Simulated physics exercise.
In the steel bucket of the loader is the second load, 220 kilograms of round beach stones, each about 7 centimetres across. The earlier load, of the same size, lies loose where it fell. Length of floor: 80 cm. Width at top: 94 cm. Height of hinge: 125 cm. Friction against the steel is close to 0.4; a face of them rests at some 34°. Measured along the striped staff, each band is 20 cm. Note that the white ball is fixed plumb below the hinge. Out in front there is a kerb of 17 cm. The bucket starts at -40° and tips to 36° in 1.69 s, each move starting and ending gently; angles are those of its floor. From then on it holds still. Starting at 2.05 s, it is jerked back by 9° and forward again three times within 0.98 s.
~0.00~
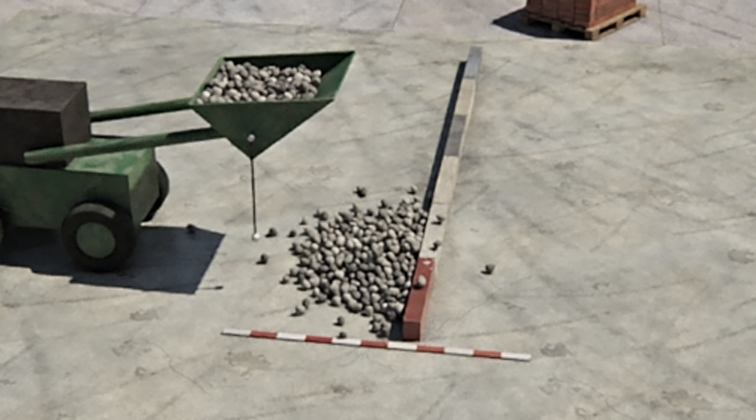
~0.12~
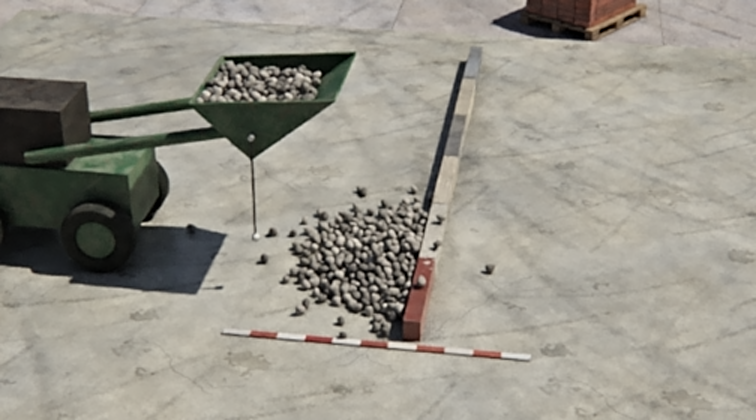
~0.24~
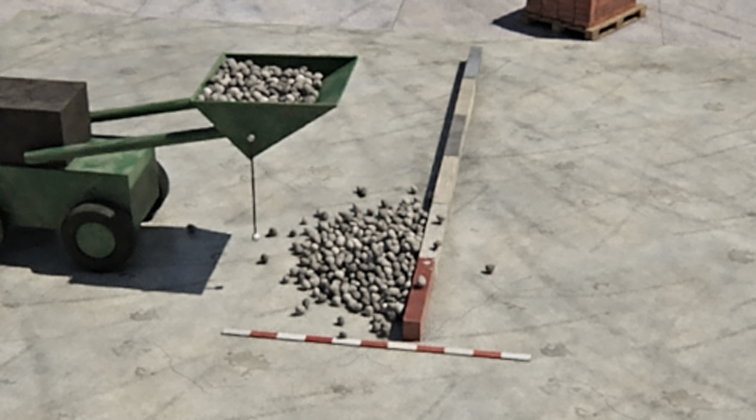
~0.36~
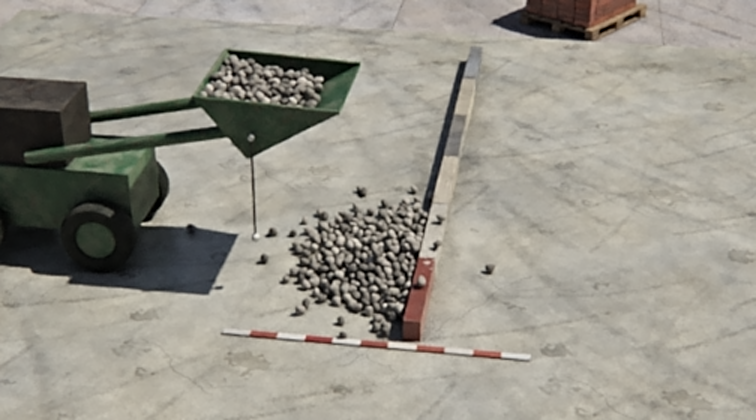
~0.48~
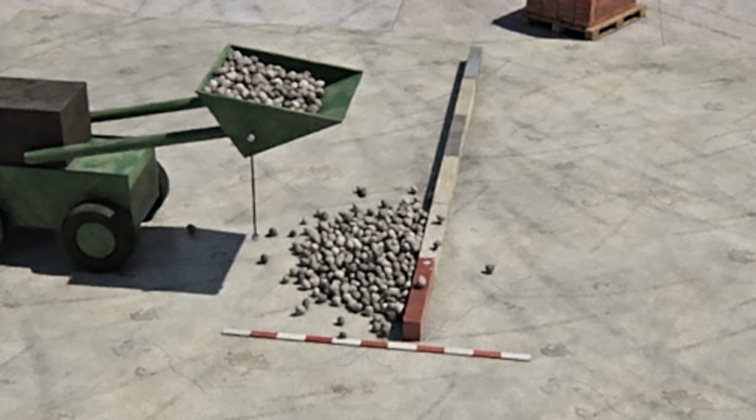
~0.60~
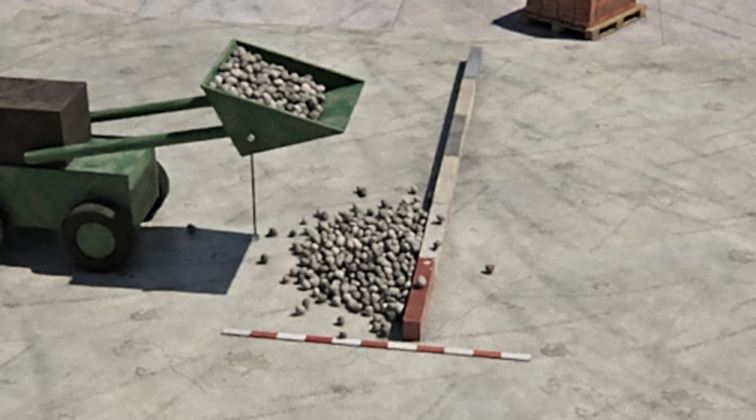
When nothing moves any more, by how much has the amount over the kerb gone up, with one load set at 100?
It has gone up by about 10 per cent of a load.
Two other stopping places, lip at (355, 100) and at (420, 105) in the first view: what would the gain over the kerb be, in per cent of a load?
Near 25 in a hundred first, near 95 in a hundred second.
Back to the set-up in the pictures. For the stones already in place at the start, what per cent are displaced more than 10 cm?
About 10 %.
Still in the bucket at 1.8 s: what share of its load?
It keeps some 35 percent of its load.
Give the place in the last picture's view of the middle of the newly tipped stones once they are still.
Middle: Approx. (385, 246) px.
After 1.3 s the floor is at 24°; in per cent of one load, 99 in the bucket, 101 on this side of the kerb; the foremost stones are at (430, 266).
After 1.8 s the floor is at 36°; in per cent of one load, 33 in the bucket, 167 on this side of the kerb; the foremost stones are at (430, 266).
After 3.5 s the floor is at 36°; in per cent of one load, 0 in the bucket, 190 on this side of the kerb, 10 over the kerb; the foremost stones are at (575, 280).
After 5.9 s the floor is at 36°; in per cent of one load, 0 in the bucket, 190 on this side of the kerb, 10 over the kerb; the foremost stones are at (576, 280). Net gain over the kerb, 10.
